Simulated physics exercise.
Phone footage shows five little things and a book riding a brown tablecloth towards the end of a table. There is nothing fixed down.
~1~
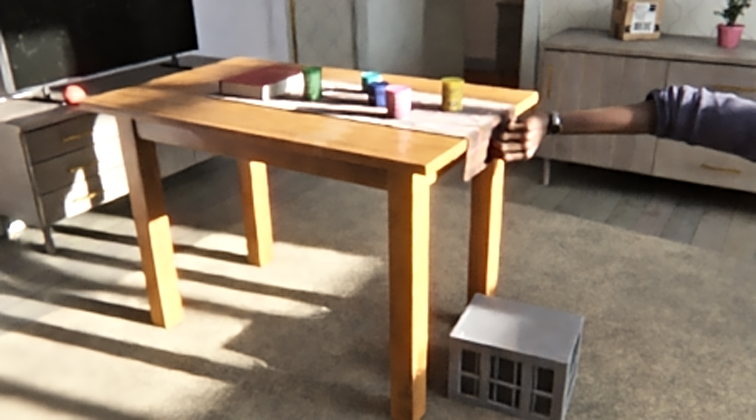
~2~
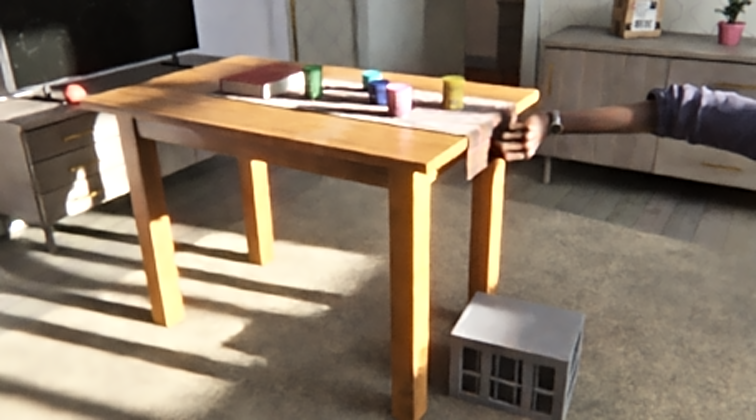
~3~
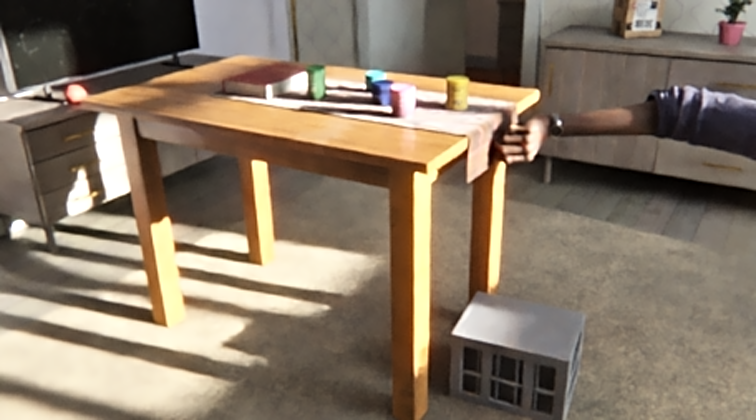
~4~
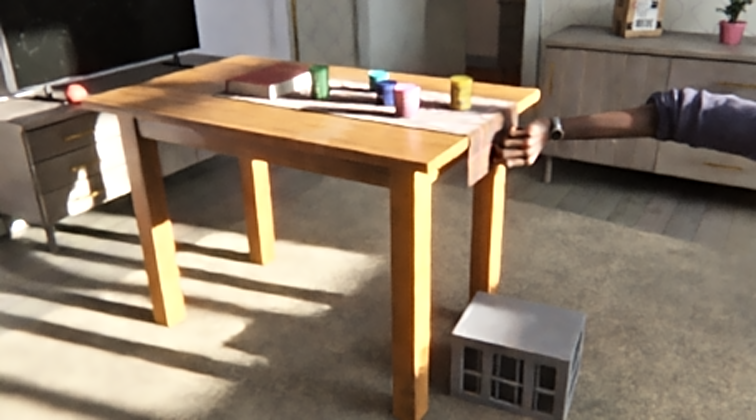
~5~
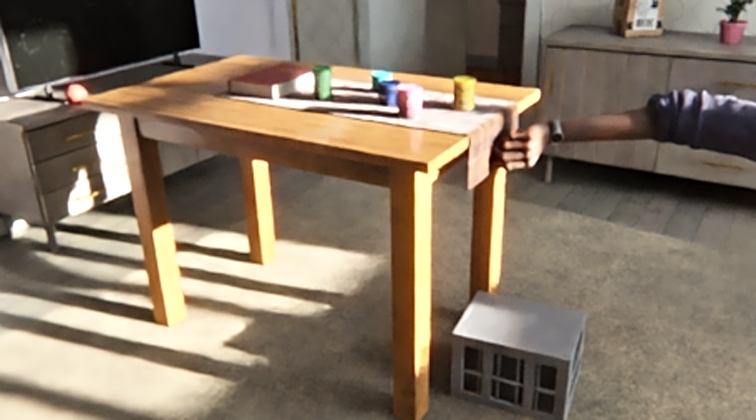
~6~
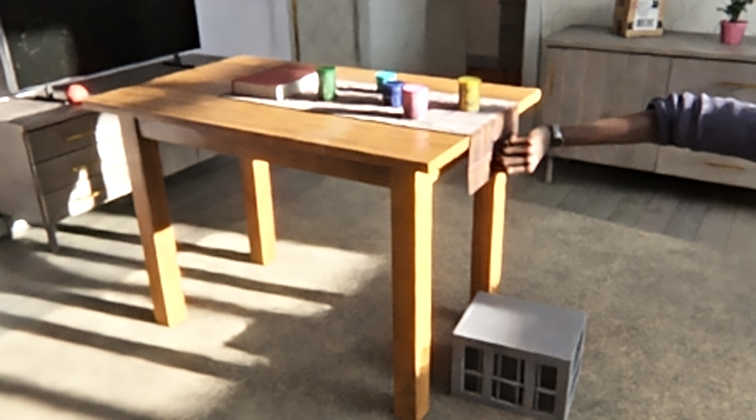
Five small colourful pots and a book sliding slightly right on a cloth across a wooden table as a hand pulls its end.
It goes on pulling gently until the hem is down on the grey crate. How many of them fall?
The top will end up four items short.
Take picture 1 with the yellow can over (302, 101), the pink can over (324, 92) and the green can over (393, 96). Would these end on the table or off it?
Result - yellow can: Still up; pink can: Still up; green can: Down.
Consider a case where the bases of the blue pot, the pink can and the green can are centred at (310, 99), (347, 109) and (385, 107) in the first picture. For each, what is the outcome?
Record - blue pot retained; pink can lost; green can lost.
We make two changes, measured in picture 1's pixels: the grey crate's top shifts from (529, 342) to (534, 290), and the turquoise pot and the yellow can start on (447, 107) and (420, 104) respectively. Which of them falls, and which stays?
The turquoise pot is lost, the yellow can is lost.
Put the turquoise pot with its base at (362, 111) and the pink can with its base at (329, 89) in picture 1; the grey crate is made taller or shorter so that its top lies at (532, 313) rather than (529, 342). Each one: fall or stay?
In the end the turquoise pot is no longer on top and the pink can is still on top.
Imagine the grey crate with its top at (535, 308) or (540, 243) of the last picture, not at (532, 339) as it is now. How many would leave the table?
Numbers: 3; 1.
A little later, hem near (493, 229); yellow can gone.
Next, hem near (493, 282); yellow can, pink can and blue pot gone.
Later still, hem on the crate; yellow can, pink can, blue pot and turquoise pot gone.
When it is over, hem on the crate; yellow can, pink can, blue pot and turquoise pot gone. The answer is four.
